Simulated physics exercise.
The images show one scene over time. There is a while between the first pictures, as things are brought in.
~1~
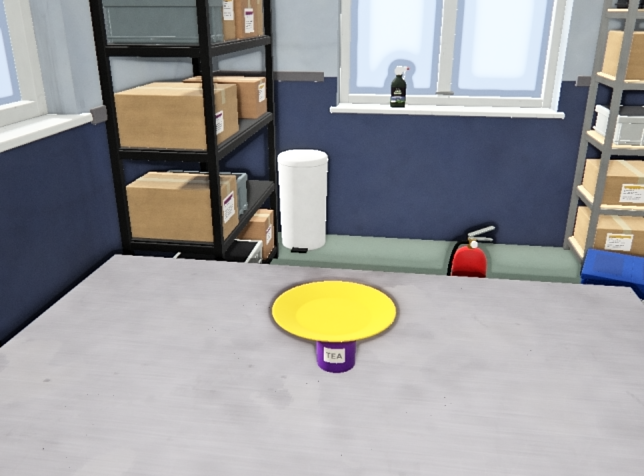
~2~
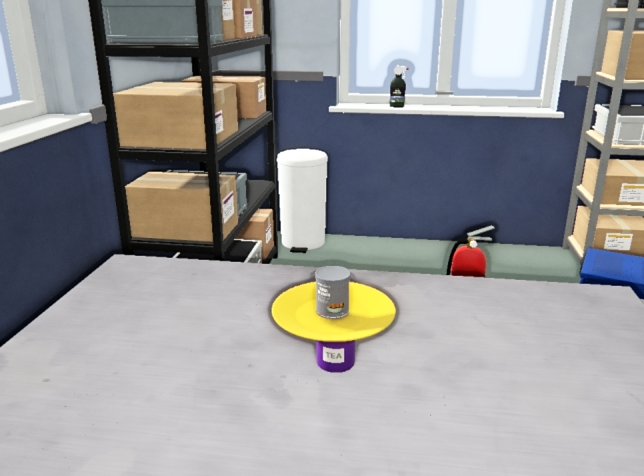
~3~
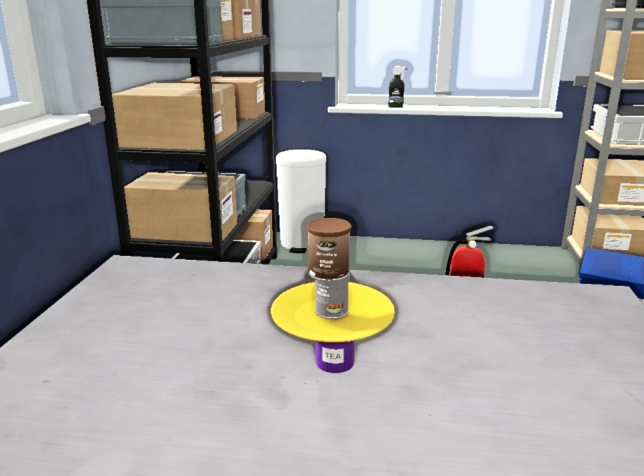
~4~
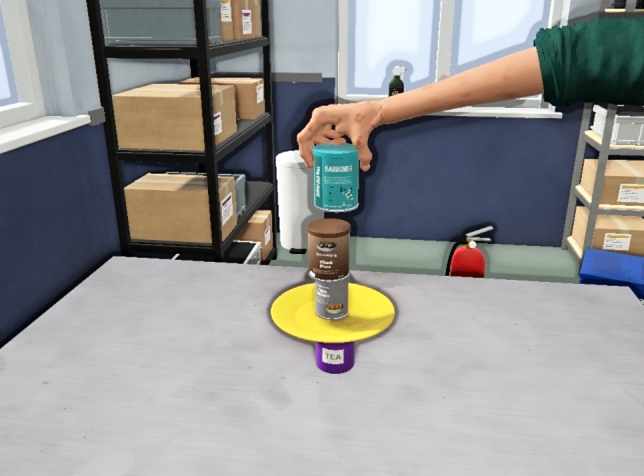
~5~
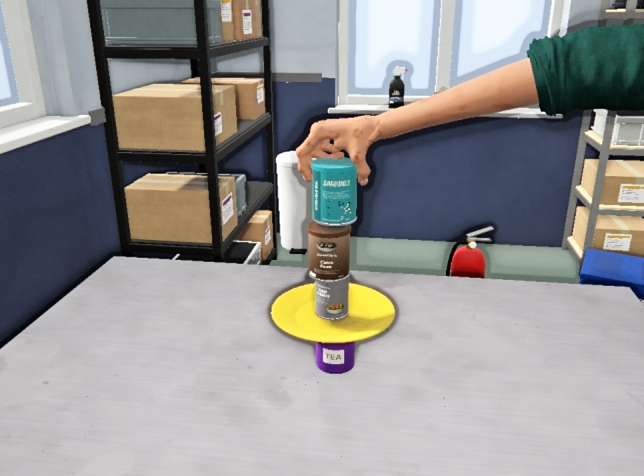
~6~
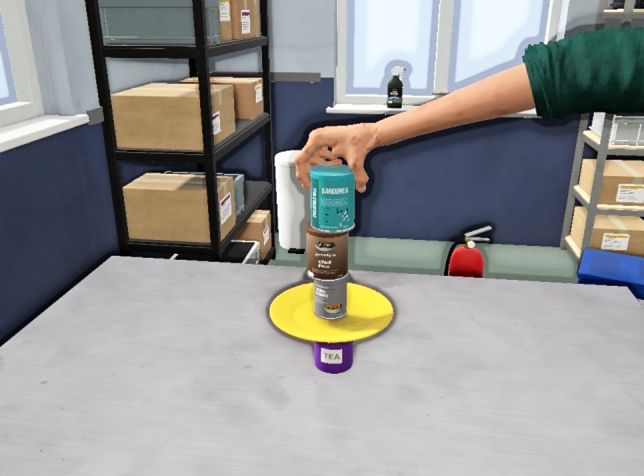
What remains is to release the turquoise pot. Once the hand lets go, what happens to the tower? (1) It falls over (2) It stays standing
2, it stays standing.
Then, 0.20 s after the last picture, nothing has stirred.
Then, 0.30 s after the last picture, turquoise pot resting near (333, 199).
At rest, all 5 in place. Seen from the same camera at the end, turquoise pot near (333, 199). The pile stays up.
